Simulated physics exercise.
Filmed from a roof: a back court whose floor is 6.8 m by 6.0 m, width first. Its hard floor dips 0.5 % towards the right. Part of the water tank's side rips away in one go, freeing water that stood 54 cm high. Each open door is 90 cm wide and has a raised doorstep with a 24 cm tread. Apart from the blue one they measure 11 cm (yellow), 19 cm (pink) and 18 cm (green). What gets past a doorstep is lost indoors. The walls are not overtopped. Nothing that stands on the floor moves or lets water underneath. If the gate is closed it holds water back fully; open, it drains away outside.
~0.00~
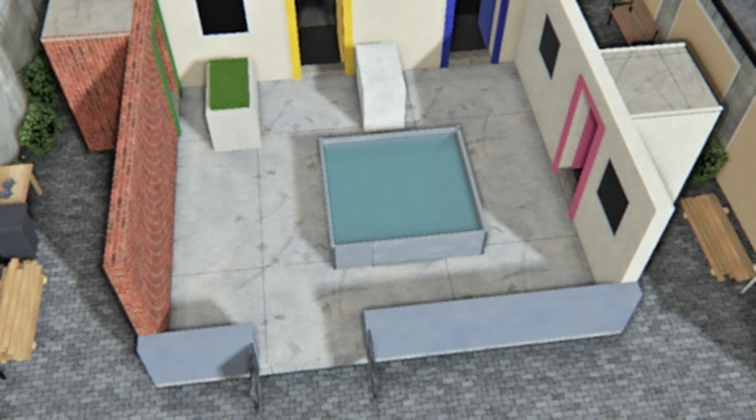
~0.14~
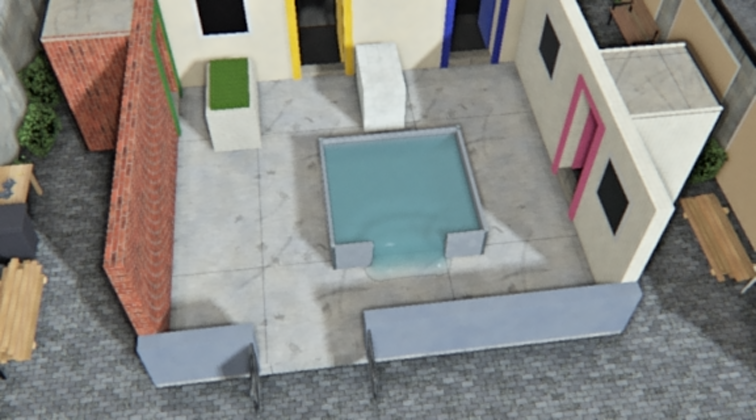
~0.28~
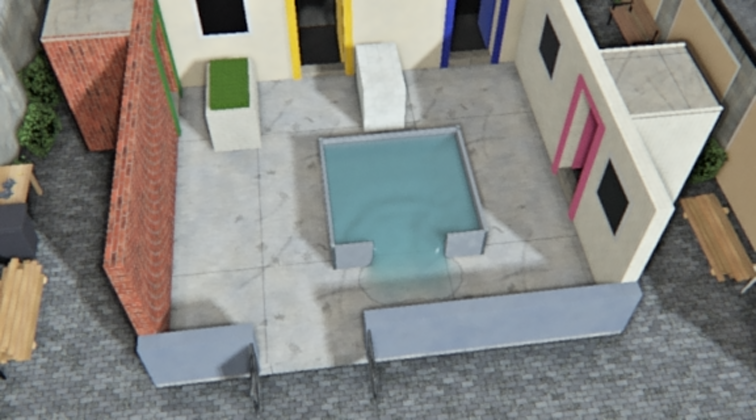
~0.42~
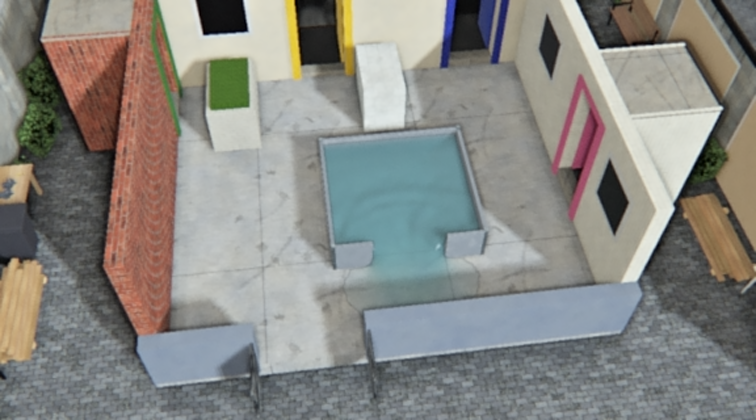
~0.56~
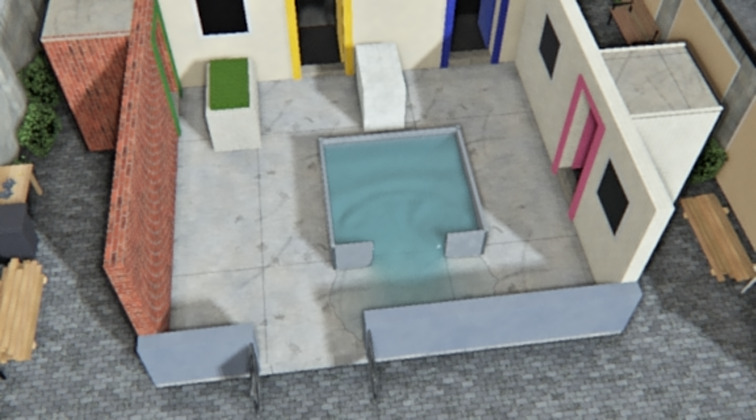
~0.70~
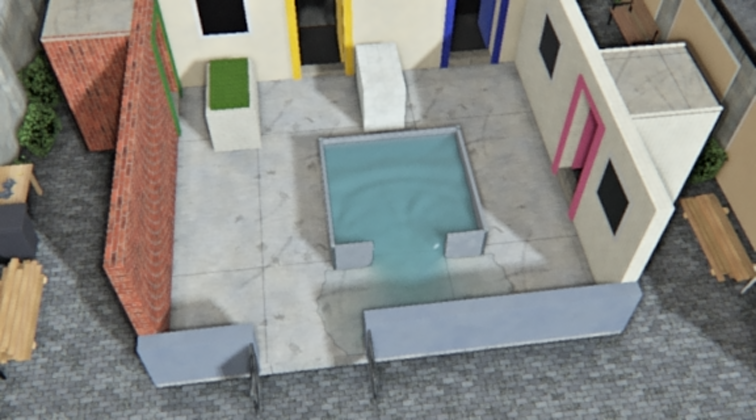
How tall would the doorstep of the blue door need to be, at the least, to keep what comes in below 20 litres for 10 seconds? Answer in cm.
Close to 10.5 cm is just enough.
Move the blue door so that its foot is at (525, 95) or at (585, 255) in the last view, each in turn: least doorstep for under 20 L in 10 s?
Roughly 8.0 and 18 cm.
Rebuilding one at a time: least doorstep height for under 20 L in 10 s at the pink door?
About 5.5 cm at pink.
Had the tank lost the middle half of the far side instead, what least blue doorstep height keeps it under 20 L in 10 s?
Then roughly 13.0 cm.
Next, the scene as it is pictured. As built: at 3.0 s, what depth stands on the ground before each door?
Depths in cm: Yellow 0, pink 9, green 0, blue 0.
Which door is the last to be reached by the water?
The yellow one.
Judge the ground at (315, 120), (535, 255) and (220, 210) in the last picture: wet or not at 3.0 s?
In turn: Still dry, wet, dry.
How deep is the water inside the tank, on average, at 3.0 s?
Some 30 cm.
After 1.4 s water covers 15 % of the floor, deepest (41 cm) near (417, 322); it has not reached the blue door.
After 3.0 s water covers 40 % of the floor, deepest (30 cm) near (599, 312); it has not reached the blue door.
After 10.0 s water covers 95 % of the floor, deepest (13 cm) near (493, 122); 11 cm at the blue door, 0 litres in over its 17 cm doorstep.
At the blue door as built, the water arrived by 4.5 s and peaked near 14 cm at 8.2 s.
With a doorstep of 9.5 cm, 32 litres would have come in within the 10 s; with 13 cm, 1 litre. So under 20 litres takes about 10.5 cm.
